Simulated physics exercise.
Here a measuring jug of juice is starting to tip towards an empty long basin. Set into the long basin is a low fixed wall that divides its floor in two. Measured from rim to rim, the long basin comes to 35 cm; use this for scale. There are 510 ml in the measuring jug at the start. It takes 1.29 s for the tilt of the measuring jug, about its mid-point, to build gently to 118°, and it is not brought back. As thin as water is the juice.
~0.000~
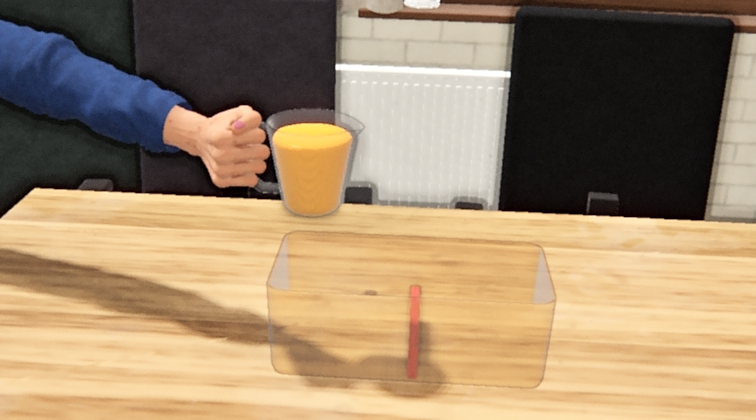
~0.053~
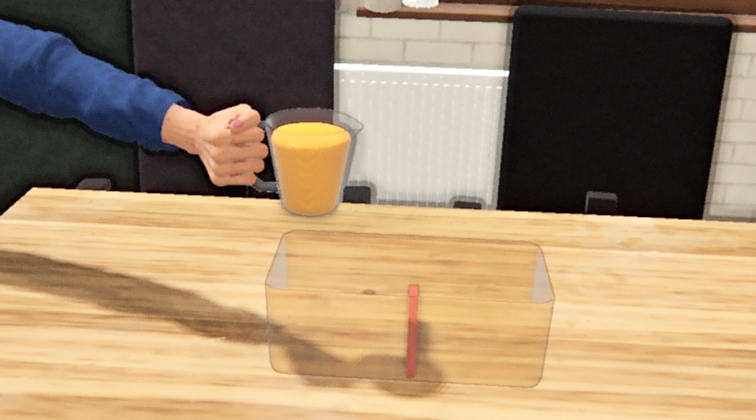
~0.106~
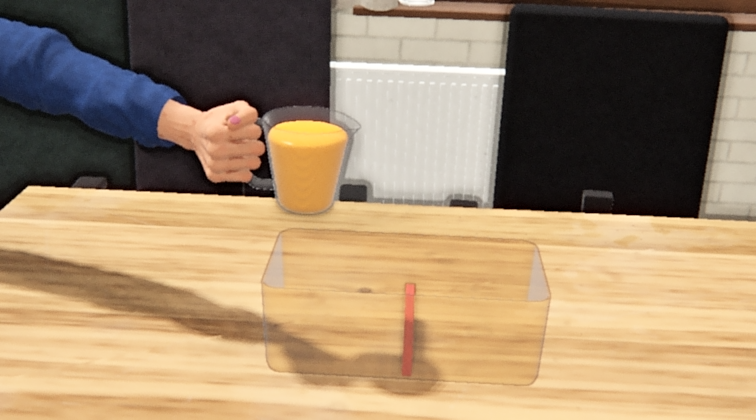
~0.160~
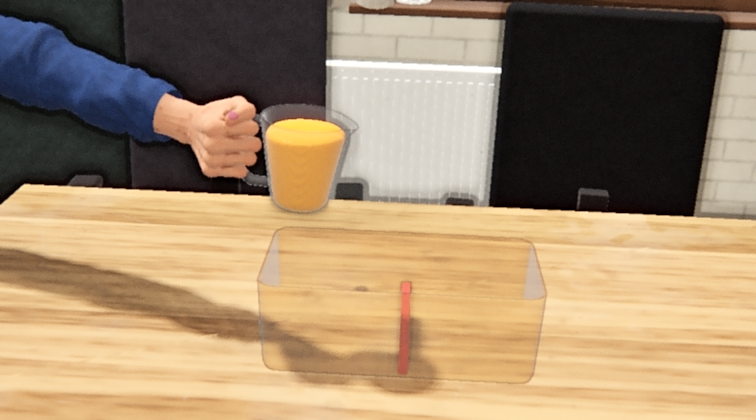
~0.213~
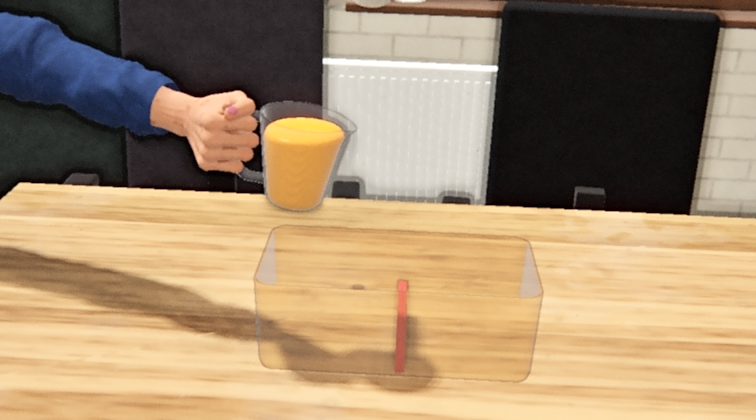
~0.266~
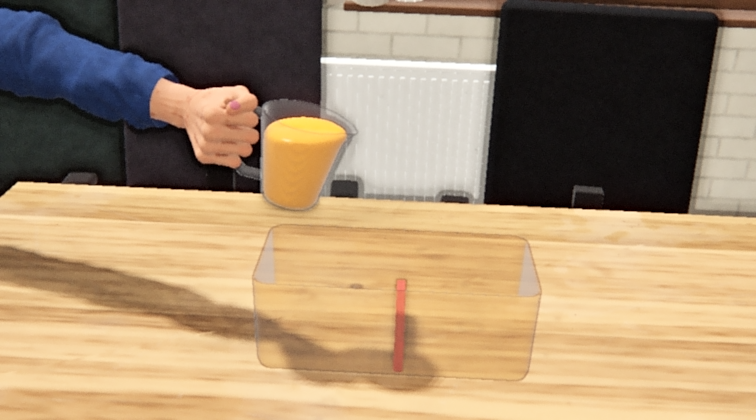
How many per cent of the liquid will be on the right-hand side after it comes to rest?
Some 46 per cent will be on the right-hand side.
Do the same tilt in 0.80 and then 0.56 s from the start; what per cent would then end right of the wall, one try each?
Try 1: 30 %; try 2: 25 %.
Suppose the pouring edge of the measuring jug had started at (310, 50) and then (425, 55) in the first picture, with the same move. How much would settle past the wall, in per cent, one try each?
Respectively about 5 and 95 percent.
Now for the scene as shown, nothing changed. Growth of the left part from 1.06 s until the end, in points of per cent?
16 %.
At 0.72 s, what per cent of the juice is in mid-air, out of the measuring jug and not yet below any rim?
Share: Roughly 20 per cent.
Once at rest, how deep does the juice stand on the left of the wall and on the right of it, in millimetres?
Around 10 mm deep on the left, around 8 mm deep on the right.
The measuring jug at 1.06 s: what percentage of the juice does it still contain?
I'd say some 8 per cent remains.
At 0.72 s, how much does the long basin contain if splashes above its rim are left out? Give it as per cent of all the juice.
Near 12 in a hundred.
By 0.72 s the tilt is 70° and 69 per cent is still to pour, 3 is left of the wall and 8 right of it.
By 1.06 s the tilt is 109° and 8 per cent is still to pour, 37 is left of the wall and 45 right of it.
By 1.41 s the tilt is 118° and 0 per cent is still to pour, 53 is left of the wall and 46 right of it.
By 1.79 s the tilt is 118° and 0 per cent is still to pour, 53 is left of the wall and 46 right of it.
At rest 53 per cent lies left of the wall, 46 right of it and 1 outside.
